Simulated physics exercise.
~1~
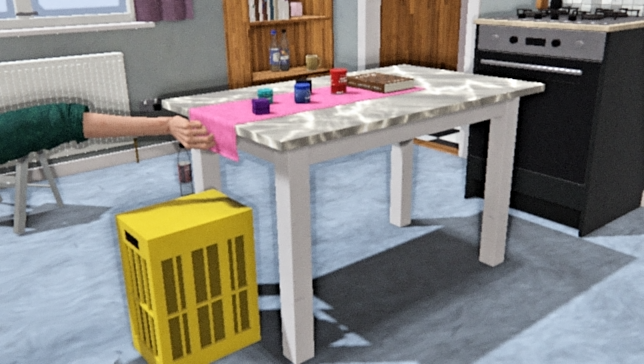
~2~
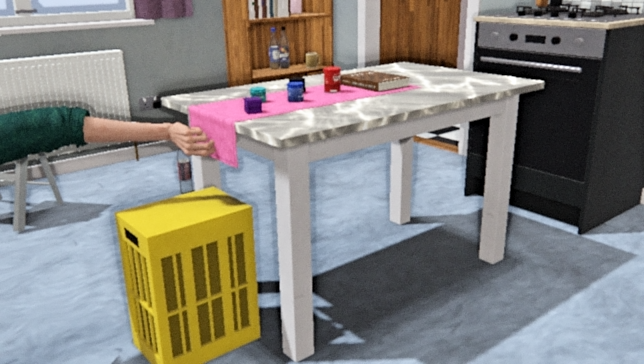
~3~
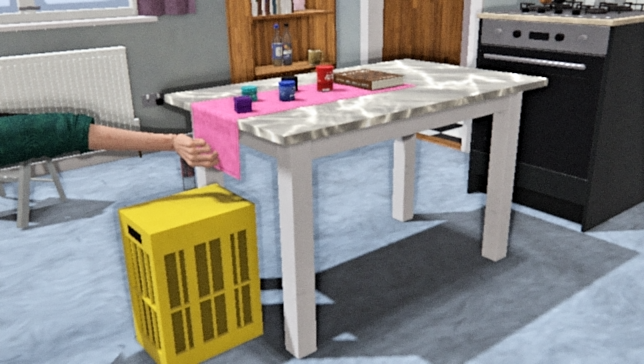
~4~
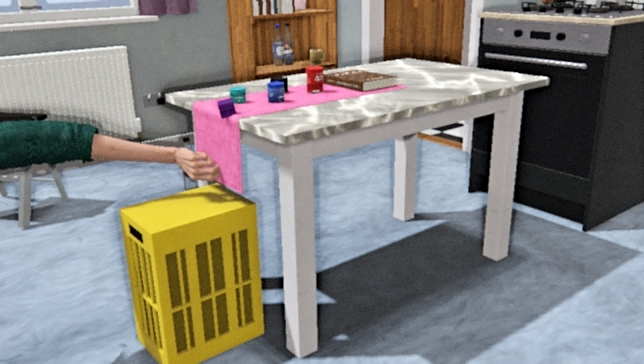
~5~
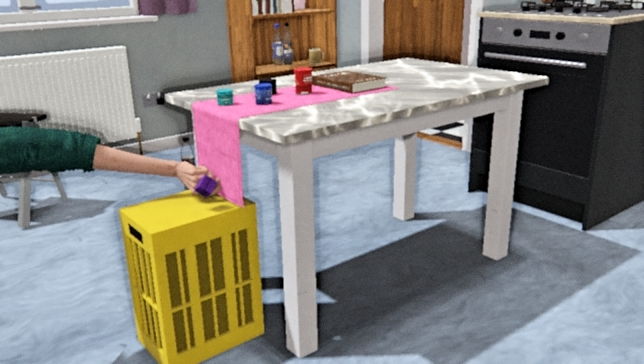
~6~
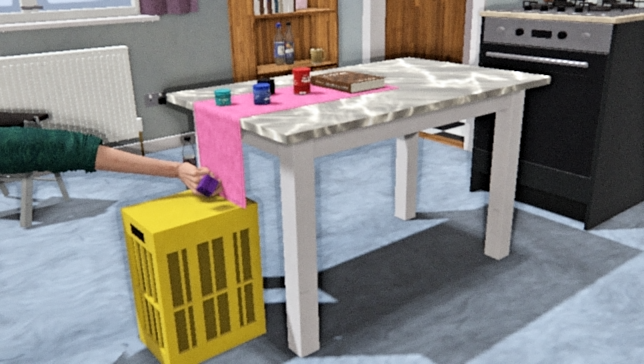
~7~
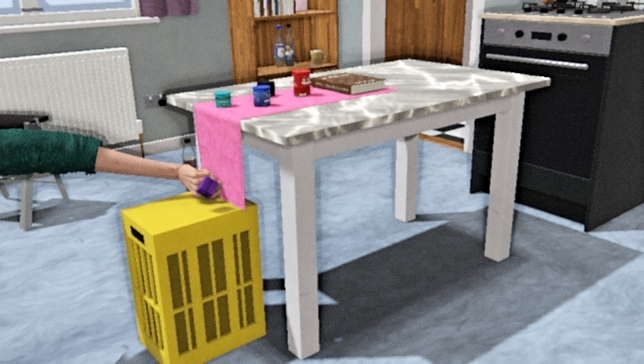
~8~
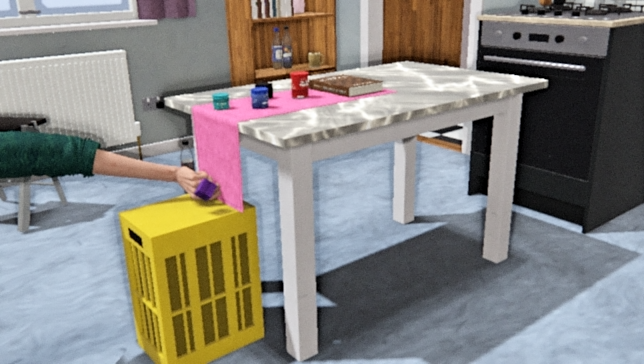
Hand drawing a pink runner leftward off a marble-topped table, a purple cube tipping over the edge above a yellow crate.
